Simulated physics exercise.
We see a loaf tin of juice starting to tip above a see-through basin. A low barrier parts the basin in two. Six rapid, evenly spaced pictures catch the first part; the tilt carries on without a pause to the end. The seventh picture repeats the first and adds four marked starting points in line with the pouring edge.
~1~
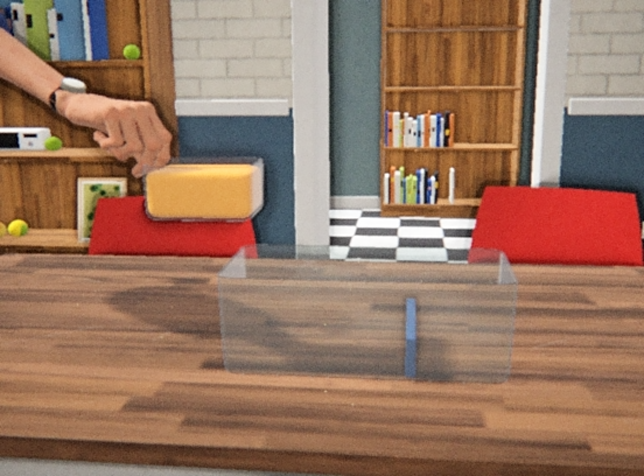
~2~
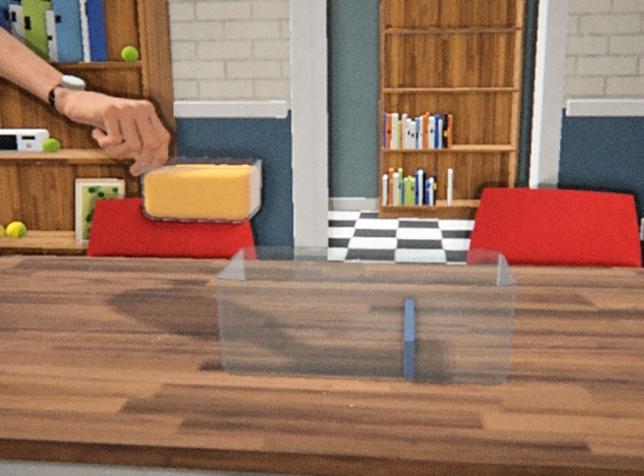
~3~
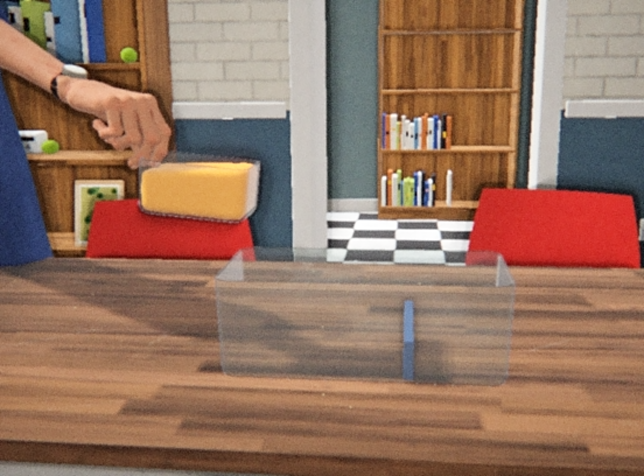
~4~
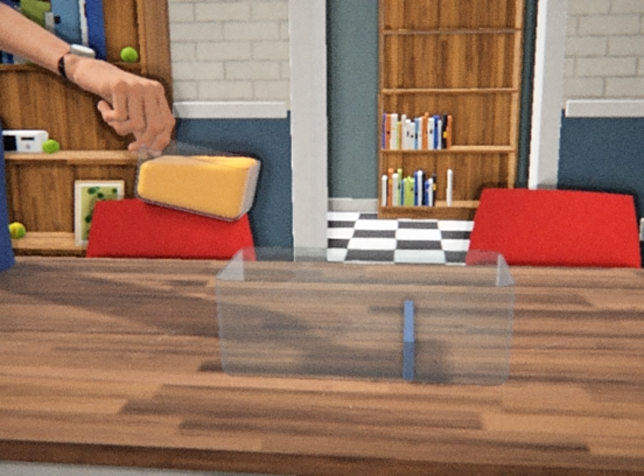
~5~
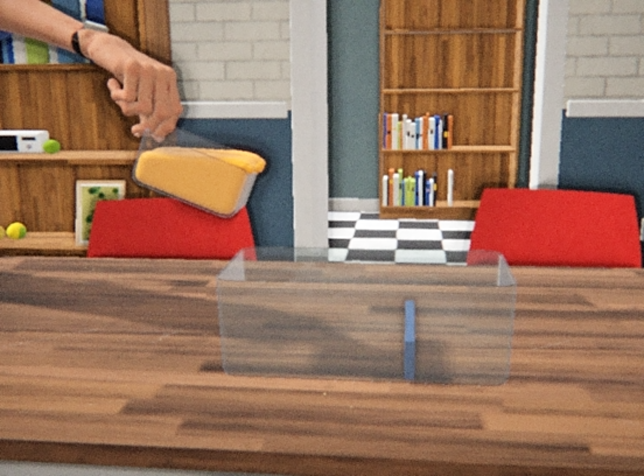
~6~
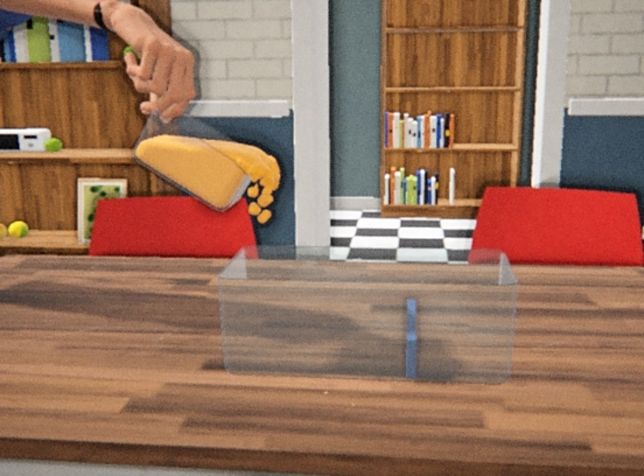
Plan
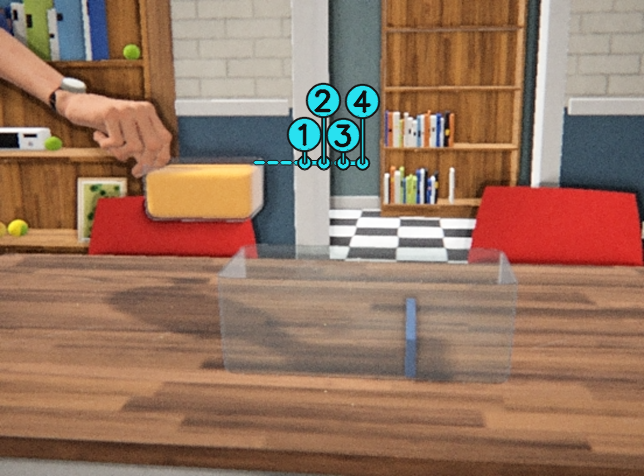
Above a clear basin on a table, a hand tilts a container until orange juice pours over its lip.
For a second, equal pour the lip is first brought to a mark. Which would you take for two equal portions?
Choose 2.
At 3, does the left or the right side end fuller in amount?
The right one.
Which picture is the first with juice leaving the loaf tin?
Picture 5.
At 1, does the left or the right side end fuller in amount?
The left one.
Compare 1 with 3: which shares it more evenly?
That is place 3.
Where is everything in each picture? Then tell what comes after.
In the first picture, upright, lip at (255, 162); basin from (225, 370) to (509, 382); top of the wall at (411, 317); nothing has left yet.
In the second picture, upright, lip at (253, 164); nothing has left yet.
In the third picture, tipped about 6°, lip at (252, 165); nothing has left yet.
In the fourth picture, tipped about 12°, lip at (253, 164); nothing has left yet.
In the fifth picture, tipped about 21°, lip at (254, 164); juice is over the lip, down to (258, 170).
In the sixth picture, tipped about 32°, lip at (255, 163); juice is over the lip, down to (263, 218).
On the marked copy, 1 at (304, 162); 2 at (323, 162); 3 at (343, 163); 4 at (362, 163).
With 1, about 86 % ends left of the wall and 13 % right of it.
With 2, about 46 % ends left of the wall and 52 % right of it.
With 3, about 27 % ends left of the wall and 72 % right of it.
With 4, about 8 % ends left of the wall and 92 % right of it.
